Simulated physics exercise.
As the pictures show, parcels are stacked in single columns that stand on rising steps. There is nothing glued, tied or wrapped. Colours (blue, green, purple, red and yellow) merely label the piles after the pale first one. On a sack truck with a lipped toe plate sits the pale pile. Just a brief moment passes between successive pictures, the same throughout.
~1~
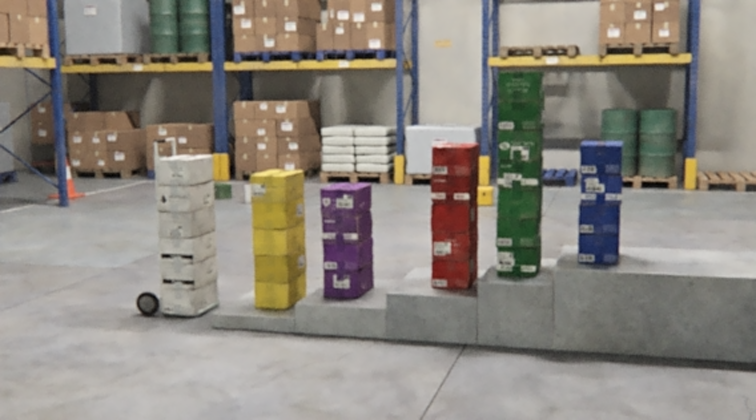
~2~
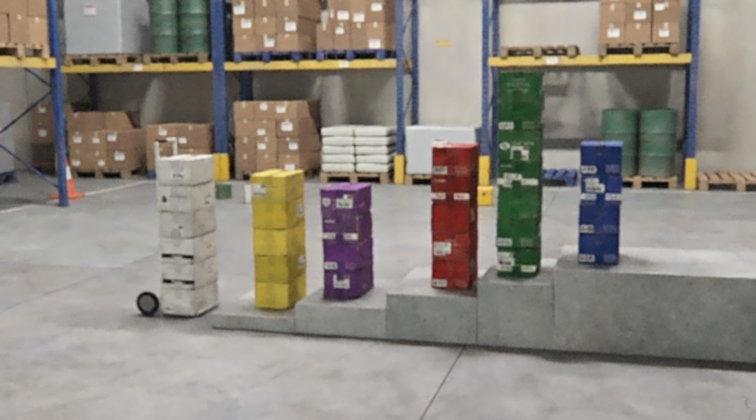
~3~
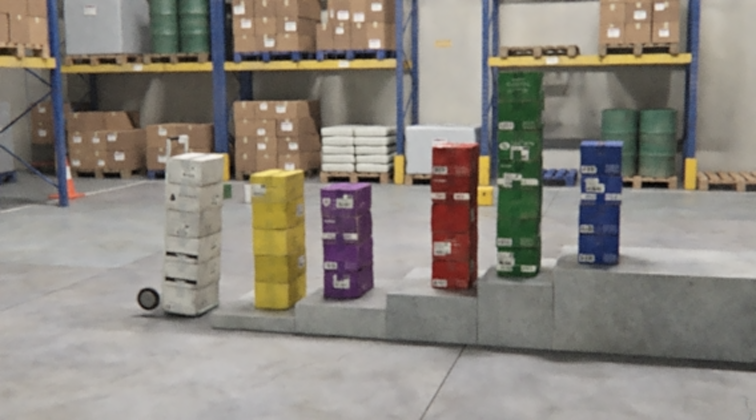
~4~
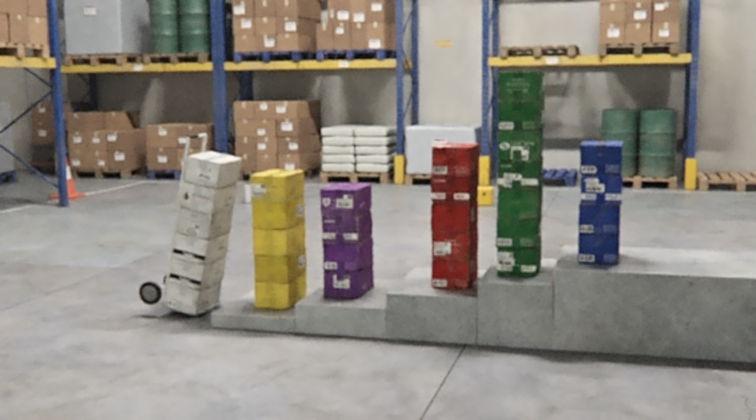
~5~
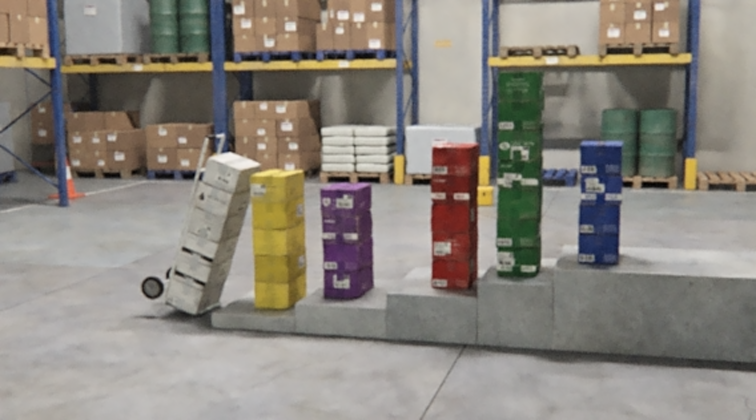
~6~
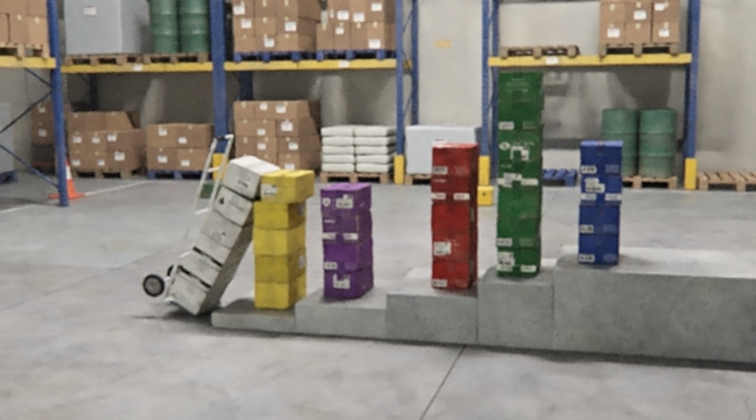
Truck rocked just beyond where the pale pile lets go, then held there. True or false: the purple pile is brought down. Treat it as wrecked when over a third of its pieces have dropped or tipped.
True, it is brought down.
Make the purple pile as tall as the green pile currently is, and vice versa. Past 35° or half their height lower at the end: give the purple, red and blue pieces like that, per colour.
The counts are purple 7, red 2, blue 4.
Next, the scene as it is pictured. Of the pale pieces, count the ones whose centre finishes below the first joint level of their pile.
The number is 1.
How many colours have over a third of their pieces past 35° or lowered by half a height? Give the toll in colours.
It adds up to 2.
Shortly afterwards, 4 of the pale pile down; none of the 4 purple parcels down (0 of 25 in all colours); top purple parcel unmoved; top yellow parcel tilted a little.
Next, 6 of the pale pile down; none of the 4 purple parcels down (0 of 25 in all colours); top purple parcel half its height from its place; top yellow parcel tilted clearly.
Some moments later, 6 of the pale pile down; none of the 4 purple parcels down (0 of 25 in all colours); top purple parcel tilted clearly; top yellow parcel tilted a little.
Afterwards, 6 of the pale pile down; 4 of the 4 purple parcels down (8 of 25 in all colours); top purple parcel tilted well over, half its height lower; top yellow parcel tilted clearly, about its own height lower.
In the end, 6 of the pale pile down; 4 of the 4 purple parcels down (8 of 25 in all colours); top purple parcel tilted clearly, half its height lower; top yellow parcel tilted a little, about its own height lower. From the last view, middles, top purple parcel near (430, 218), top yellow parcel near (387, 215).
